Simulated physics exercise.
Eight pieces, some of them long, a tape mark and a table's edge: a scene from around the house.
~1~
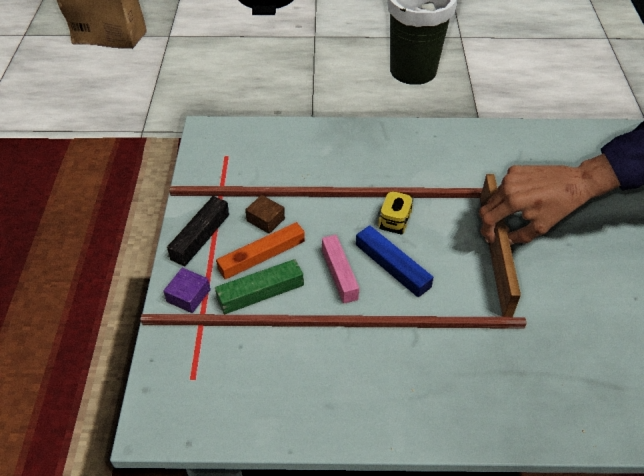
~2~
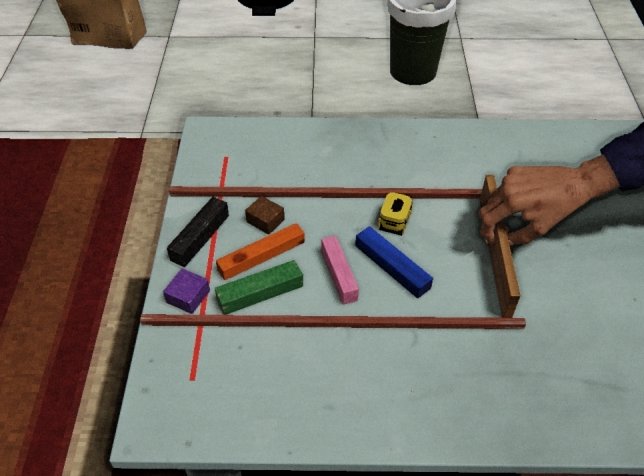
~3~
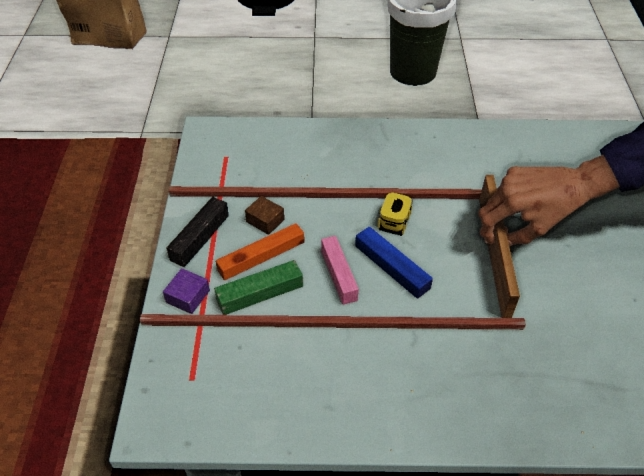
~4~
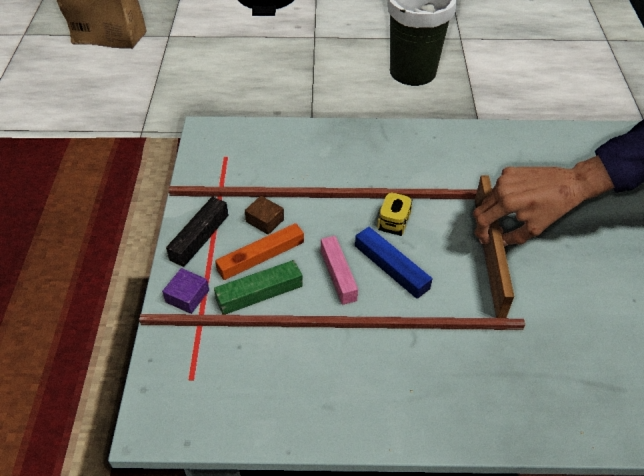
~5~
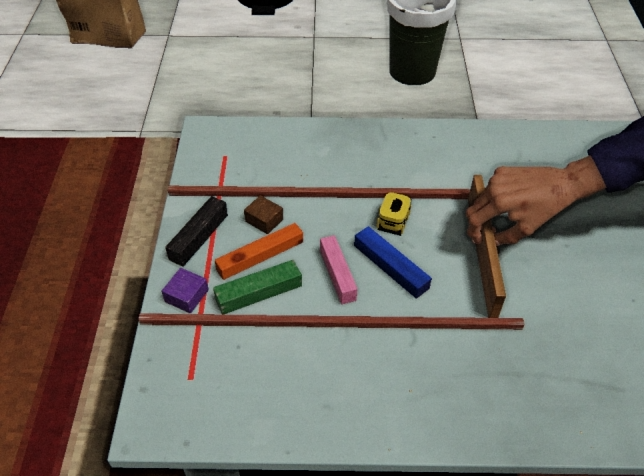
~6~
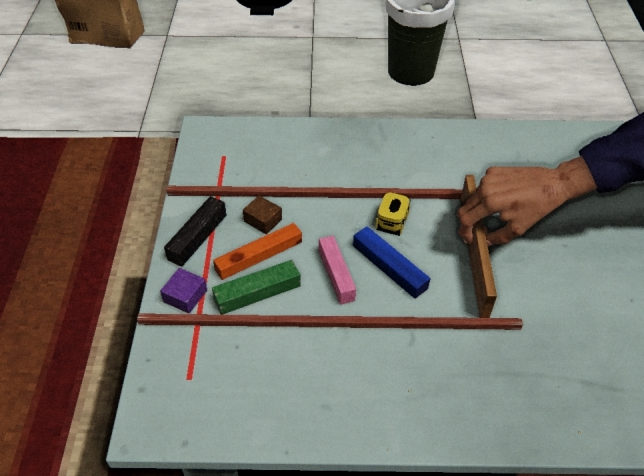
On a pale tabletop, a hand slowly sliding a wooden board slightly left between two rails, the eight colourful pieces lying nearly still.
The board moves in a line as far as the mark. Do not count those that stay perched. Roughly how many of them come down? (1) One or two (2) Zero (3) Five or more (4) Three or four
Option 4: Three or four.
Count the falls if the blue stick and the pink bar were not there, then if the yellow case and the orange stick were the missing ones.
The first count is 2 and the second is 1.
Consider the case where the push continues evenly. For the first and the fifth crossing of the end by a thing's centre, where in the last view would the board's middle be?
The first puts it near (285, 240), the next near (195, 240).
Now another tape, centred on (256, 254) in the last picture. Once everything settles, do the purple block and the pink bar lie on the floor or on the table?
Outcome - purple block topples off, pink bar is left in place.
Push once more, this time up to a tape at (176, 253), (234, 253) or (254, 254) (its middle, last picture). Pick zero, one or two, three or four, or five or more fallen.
Place one: More than four; place two: Either one or two; place three: Just one or two.
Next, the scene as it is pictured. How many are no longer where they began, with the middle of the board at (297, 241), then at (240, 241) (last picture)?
So far 7, and 8 at the second.
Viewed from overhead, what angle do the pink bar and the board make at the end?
Misalignment: Close to 20°.
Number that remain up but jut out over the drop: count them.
The tally is 0.
Soon after, none off yet; purple block at rest near (184, 290); black bar at rest near (196, 230); orange stick at rest near (259, 251).
Then, none off yet; purple block moving near (178, 289); black bar at rest near (196, 230); orange stick moved a little near (236, 255).
Further on, one off so far; purple block falling near (126, 355); black bar moved a little near (176, 227); orange stick moved about its own width near (172, 261).
At rest, the number that fall off is three or four; fallen, green bar, orange stick, black bar and purple block.
